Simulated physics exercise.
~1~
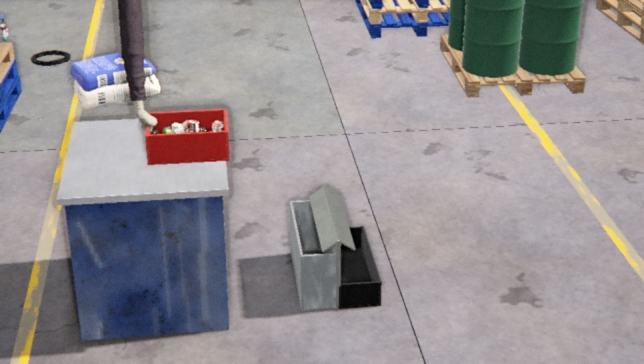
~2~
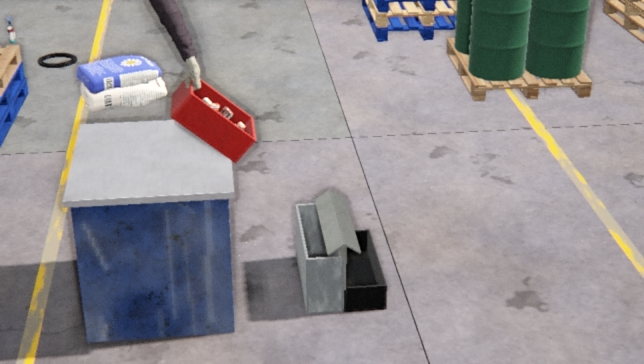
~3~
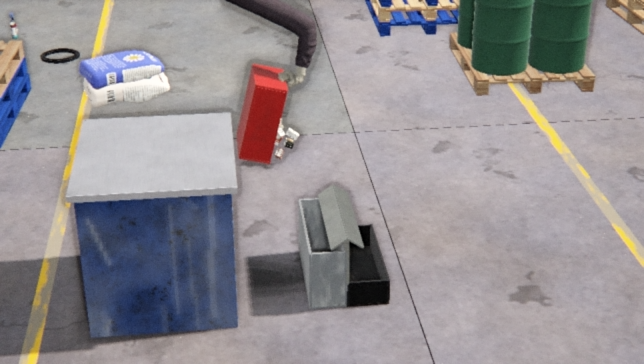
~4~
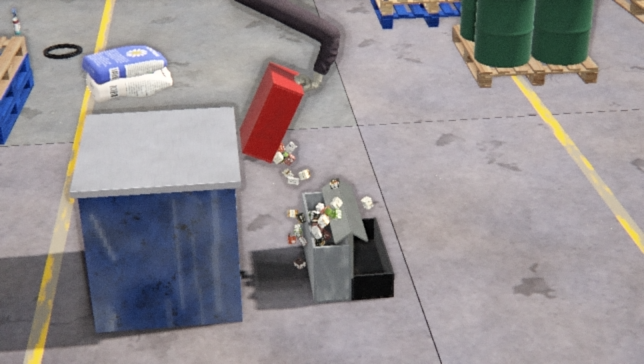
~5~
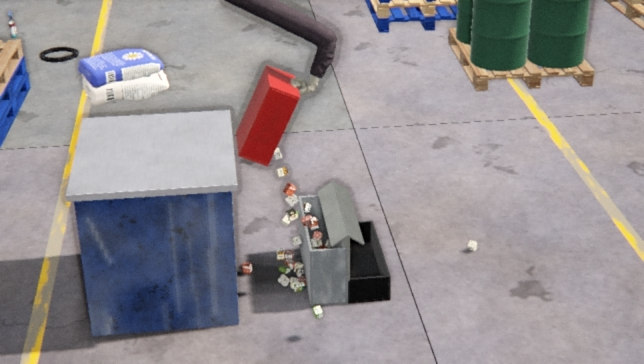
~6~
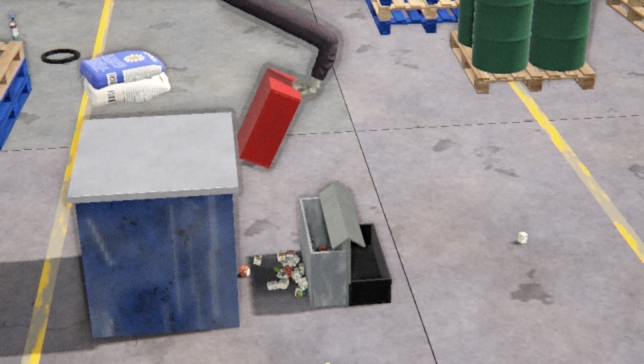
In the video, a dark robotic arm lifts a red crate of small cartons off a blue bench, swings it right and tips it over, spilling them toward a ridged grey bin; many land inside or on the floor to its left, while one rolls far right.
